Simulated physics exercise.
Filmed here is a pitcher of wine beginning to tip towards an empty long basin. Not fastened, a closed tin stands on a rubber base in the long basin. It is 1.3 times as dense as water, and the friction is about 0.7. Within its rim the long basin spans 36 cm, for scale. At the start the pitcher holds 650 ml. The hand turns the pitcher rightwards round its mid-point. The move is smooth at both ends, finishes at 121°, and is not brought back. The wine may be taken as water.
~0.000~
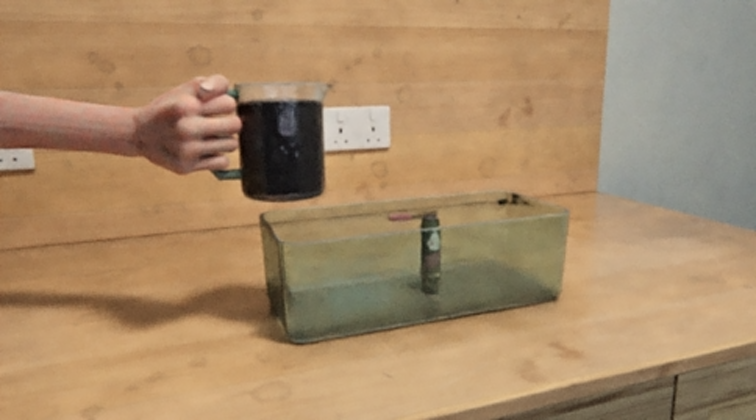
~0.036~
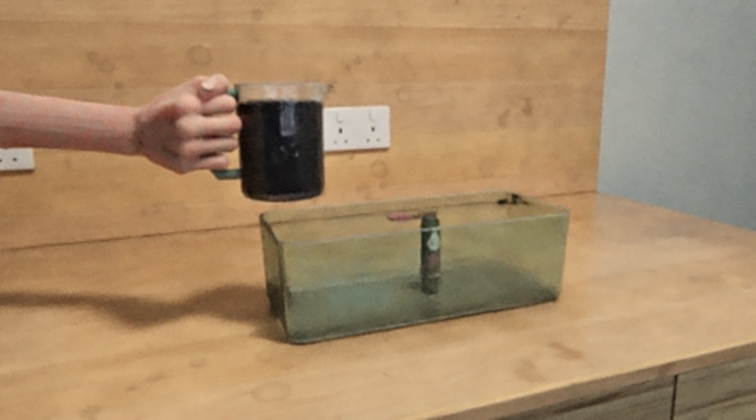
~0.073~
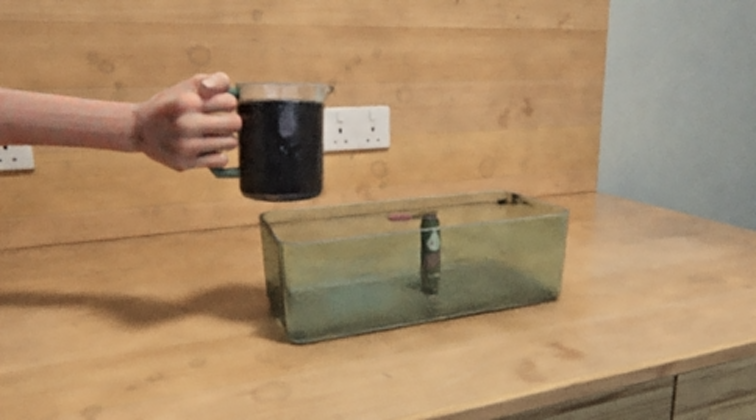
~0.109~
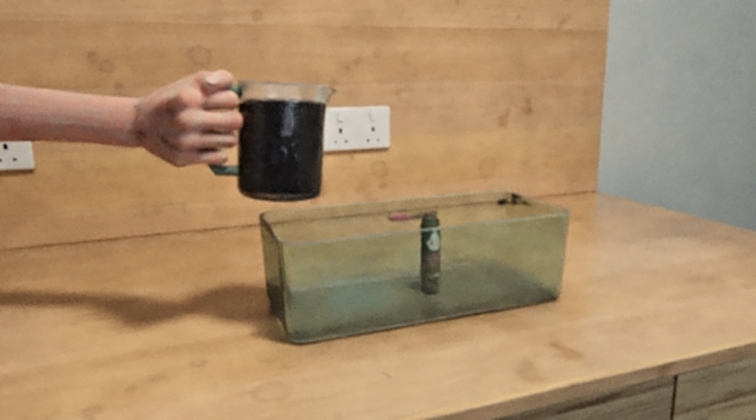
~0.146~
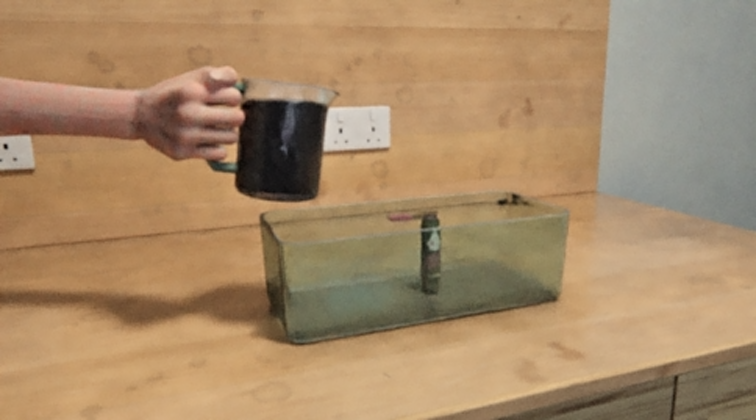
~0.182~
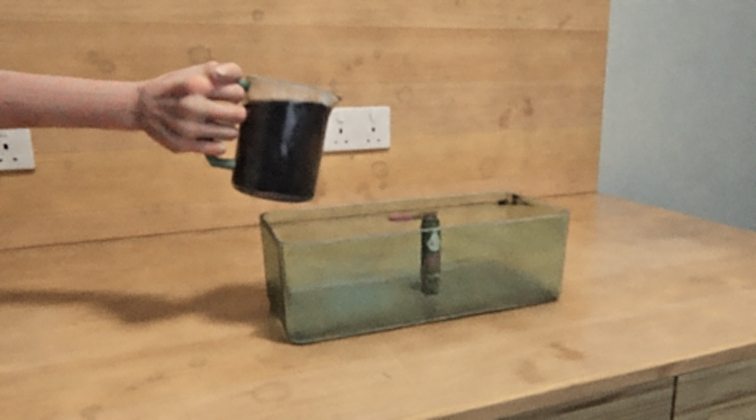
On a wooden counter, a hand slightly tilts a pitcher of dark liquid rightwards.
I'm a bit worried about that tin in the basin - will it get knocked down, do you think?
No, it should stay standing.
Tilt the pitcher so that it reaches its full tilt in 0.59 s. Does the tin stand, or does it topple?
After the tilt, the tin is still standing.
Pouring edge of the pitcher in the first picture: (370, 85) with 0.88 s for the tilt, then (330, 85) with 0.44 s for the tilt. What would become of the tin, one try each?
Run one: It tumbles. Run two: It does not tip.
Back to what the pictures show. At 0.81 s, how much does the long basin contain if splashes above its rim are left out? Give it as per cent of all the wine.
Around 76 parts in a hundred.
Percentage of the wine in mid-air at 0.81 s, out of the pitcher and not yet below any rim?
I'd say some 10 per cent is in the air.
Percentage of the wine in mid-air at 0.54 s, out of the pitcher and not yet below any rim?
Roughly 16 %.
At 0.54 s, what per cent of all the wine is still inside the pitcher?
Close to 76 in a hundred.
By 0.54 s the tilt is 82° and 76 per cent is still to pour; the tin stands where it began.
By 0.81 s the tilt is 119° and 15 per cent is still to pour; the tin stands where it began.
By 1.08 s the tilt is 121° and 0 per cent is still to pour; the tin stands where it began.
By 1.38 s the tilt is 121° and 0 per cent is still to pour; the tin stands where it began.
At rest the tin stands where it began.
